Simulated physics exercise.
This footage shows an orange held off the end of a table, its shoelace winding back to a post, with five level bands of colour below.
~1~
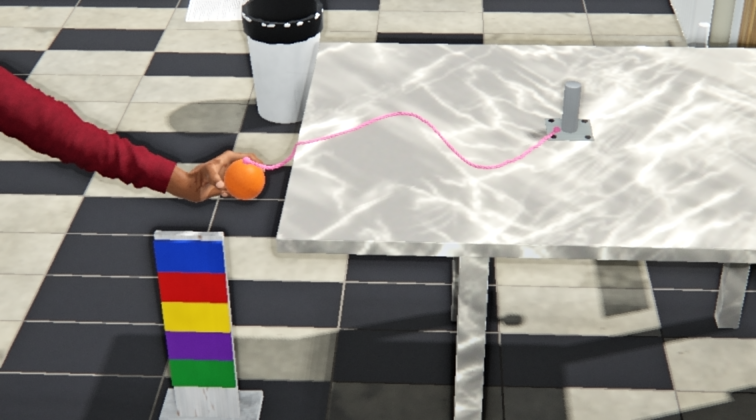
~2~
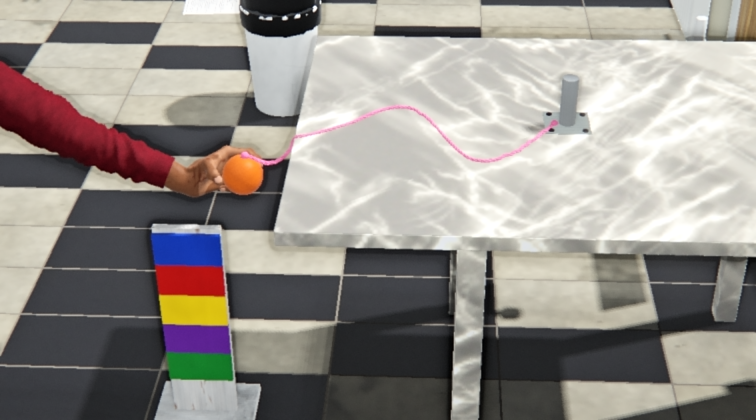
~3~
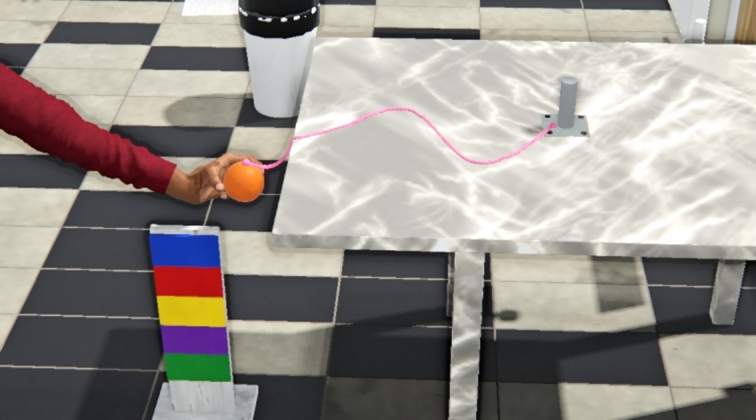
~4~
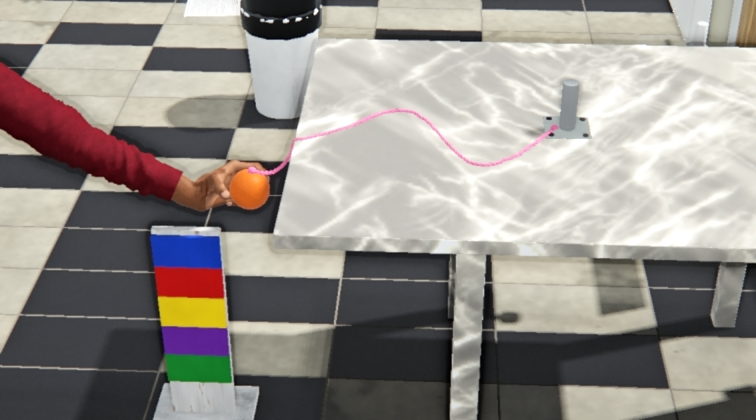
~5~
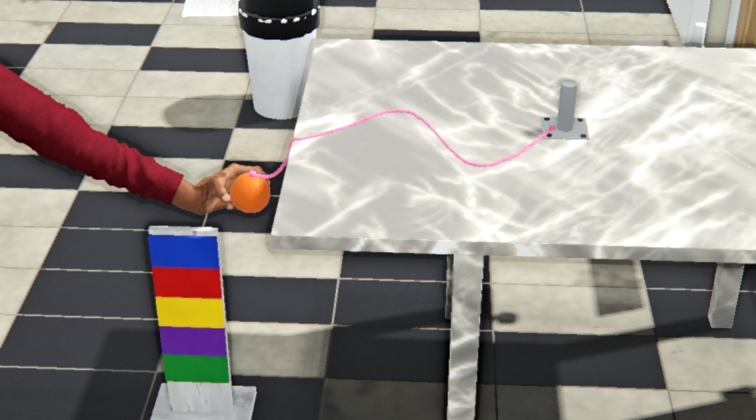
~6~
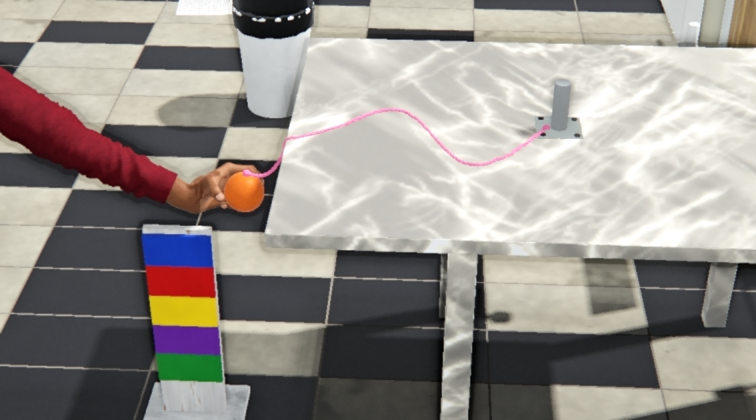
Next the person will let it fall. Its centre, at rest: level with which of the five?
Yellow.
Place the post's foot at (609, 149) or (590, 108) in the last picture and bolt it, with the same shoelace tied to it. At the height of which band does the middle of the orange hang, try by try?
Red; red.
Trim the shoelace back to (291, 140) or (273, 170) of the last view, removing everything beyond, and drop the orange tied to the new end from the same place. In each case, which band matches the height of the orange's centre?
Results, first to last: Blue; red.
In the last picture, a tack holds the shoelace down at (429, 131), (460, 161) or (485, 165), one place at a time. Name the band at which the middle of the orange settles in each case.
Note: Try 1 blue; try 2 red; try 3 red.
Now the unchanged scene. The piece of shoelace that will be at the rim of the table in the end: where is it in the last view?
Look close to (387, 110) - that's the one.
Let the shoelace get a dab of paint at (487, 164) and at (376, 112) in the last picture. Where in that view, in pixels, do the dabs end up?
(448, 132), then (285, 154).
A little later, orange near (254, 298); level with yellow.
Next, orange near (320, 297); level with yellow.
Later still, orange near (278, 310); level with yellow.
When it is over, orange near (290, 312); level with yellow. The shoelace holds its middle at yellow.
